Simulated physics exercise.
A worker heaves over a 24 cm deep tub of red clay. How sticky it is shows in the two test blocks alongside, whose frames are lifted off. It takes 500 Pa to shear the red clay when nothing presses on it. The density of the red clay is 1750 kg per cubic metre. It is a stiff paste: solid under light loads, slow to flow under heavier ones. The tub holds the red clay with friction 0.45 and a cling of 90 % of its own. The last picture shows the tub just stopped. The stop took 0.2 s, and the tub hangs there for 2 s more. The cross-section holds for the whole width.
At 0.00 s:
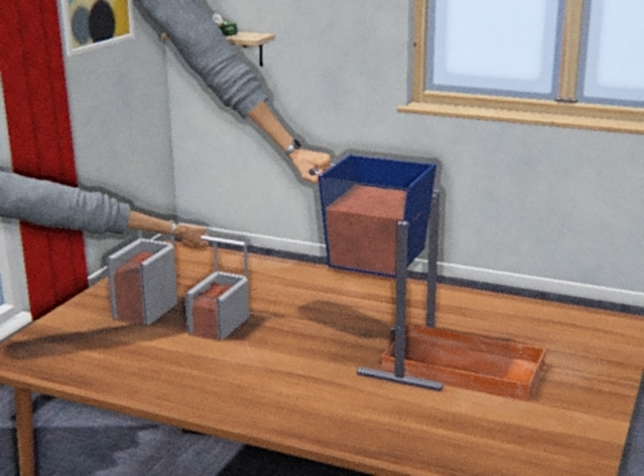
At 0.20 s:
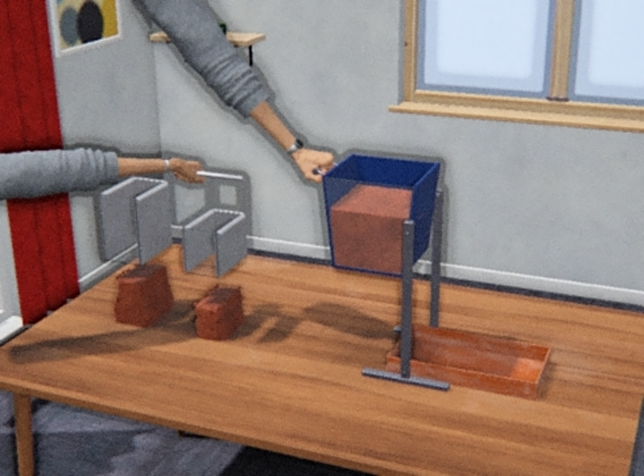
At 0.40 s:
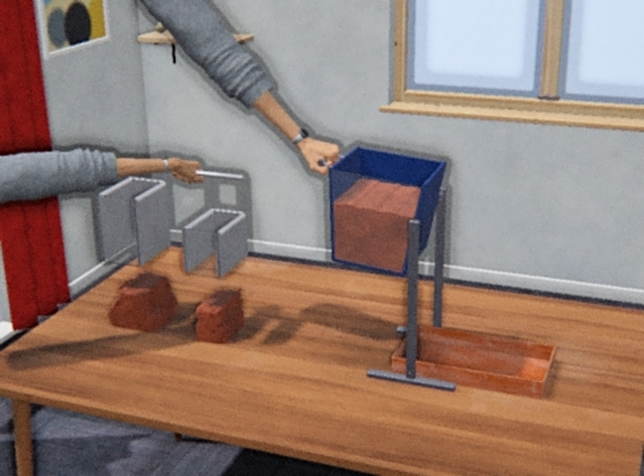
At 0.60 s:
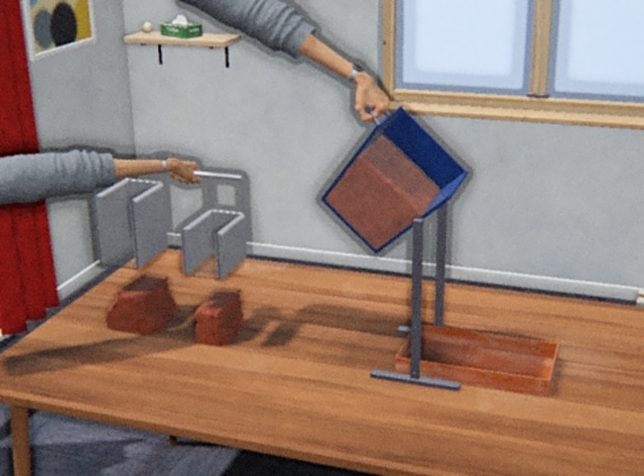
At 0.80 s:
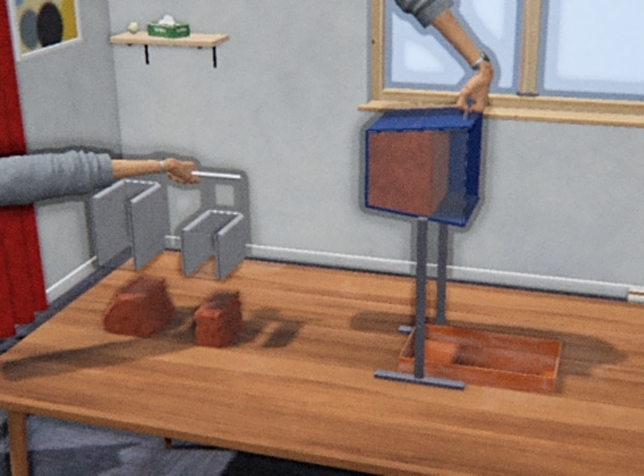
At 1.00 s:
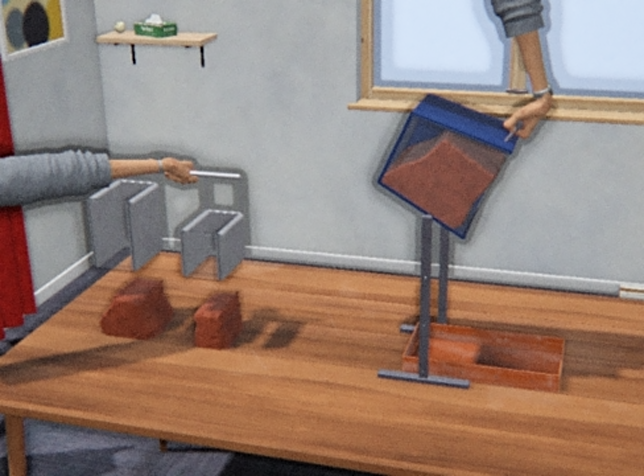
A hand lifts casings off two red clay blocks, then another tilts a blue tub rightward.
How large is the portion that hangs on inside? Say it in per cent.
Close to 8 per cent.
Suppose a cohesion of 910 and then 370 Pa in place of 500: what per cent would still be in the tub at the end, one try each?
In turn about 12 %, 14 %.
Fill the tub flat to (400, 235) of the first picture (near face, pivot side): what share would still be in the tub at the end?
Then about 10 %.
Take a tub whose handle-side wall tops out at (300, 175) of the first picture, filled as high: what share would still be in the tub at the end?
Then about 12 %.
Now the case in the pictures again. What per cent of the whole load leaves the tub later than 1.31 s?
Near 18 %.
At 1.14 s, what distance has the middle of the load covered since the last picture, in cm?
Roughly 13 cm.
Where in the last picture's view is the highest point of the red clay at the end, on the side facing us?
Near (394, 175).
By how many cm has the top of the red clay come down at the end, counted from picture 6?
Roughly 9 cm.
By 1.14 s, the tub is at 115 degrees and holds 47 %.
By 1.31 s, the tub is at 115 degrees and holds 26 %.
By 1.48 s, the tub is at 115 degrees and holds 12 %.
By 1.65 s, the tub is at 115 degrees and holds 8 %.
By 3.00 s, at the end, the tub is at 115 degrees and holds 8 %.
